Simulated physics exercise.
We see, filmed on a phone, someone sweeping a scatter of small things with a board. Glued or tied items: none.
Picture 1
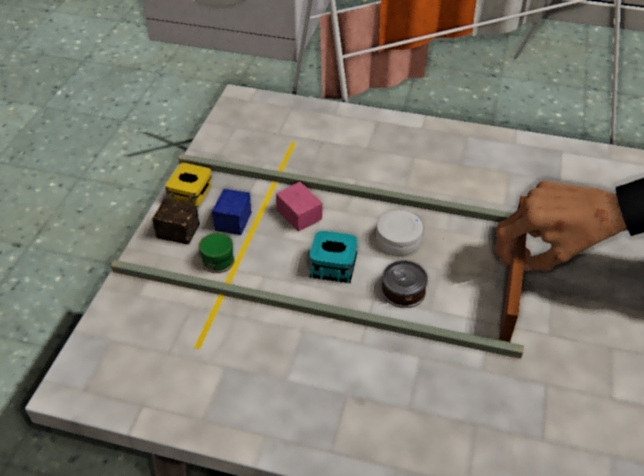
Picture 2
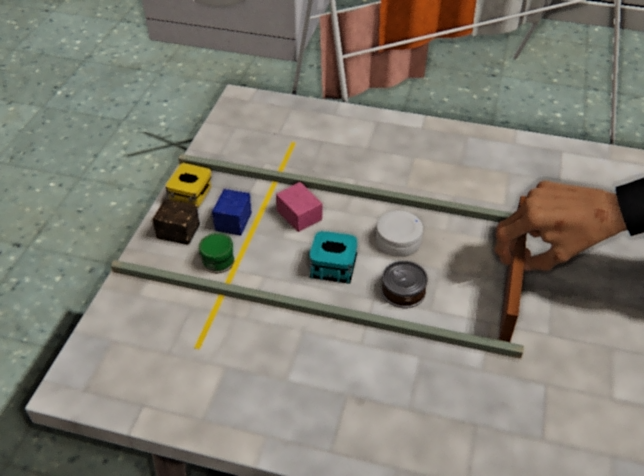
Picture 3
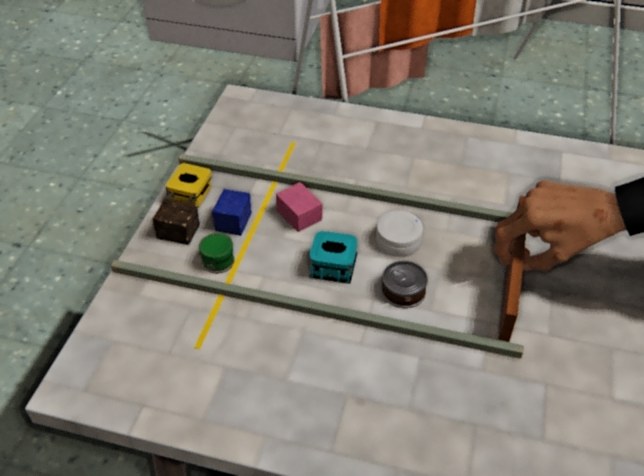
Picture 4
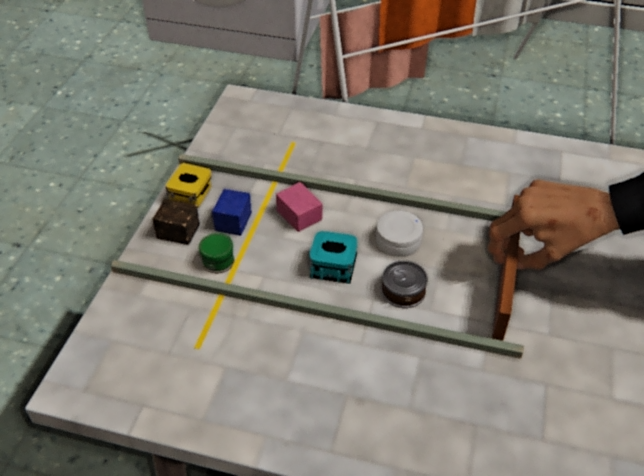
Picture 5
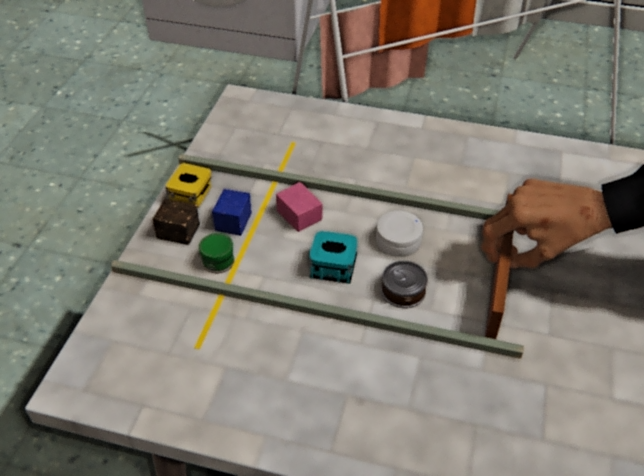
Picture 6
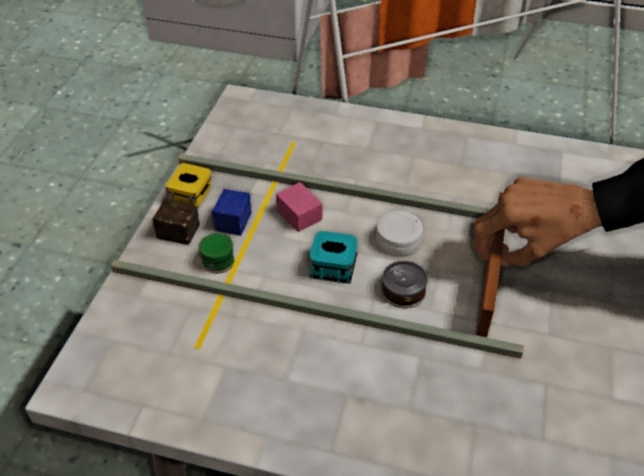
A hand in a dark sleeve holds a brown board upright at the right of a pale tiled tabletop, seen from above at an angle by a still camera. Between two green rails lie yellow, black and blue pieces and a green pot left of or near a yellow tape line, with pink, teal, white and dark items to its right. The board stays put at first, then slides slightly left, touching nothing.
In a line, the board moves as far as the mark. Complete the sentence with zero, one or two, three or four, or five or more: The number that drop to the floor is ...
The number that drop to the floor is zero.
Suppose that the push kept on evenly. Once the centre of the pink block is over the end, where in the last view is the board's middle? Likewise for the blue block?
The middle is at (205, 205) when it's the pink block, and at (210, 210) when it's the blue block.
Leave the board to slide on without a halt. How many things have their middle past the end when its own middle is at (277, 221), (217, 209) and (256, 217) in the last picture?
The counts would come out as 0, 1 and 0.
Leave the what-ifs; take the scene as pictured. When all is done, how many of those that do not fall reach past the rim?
I'd say 1 of them.
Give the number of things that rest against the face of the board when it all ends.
So the total is 2.
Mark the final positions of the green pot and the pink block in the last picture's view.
Green pot: About (180, 249); pink block: About (214, 178).
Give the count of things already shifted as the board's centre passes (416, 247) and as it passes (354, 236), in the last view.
By then 2, and 4.
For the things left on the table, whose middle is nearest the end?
Closest in the end is the yellow case.
A little later, none off yet; yellow case at rest near (190, 187); black block at rest near (177, 222); blue block at rest near (232, 212).
When it is over, the number that fall off is zero.
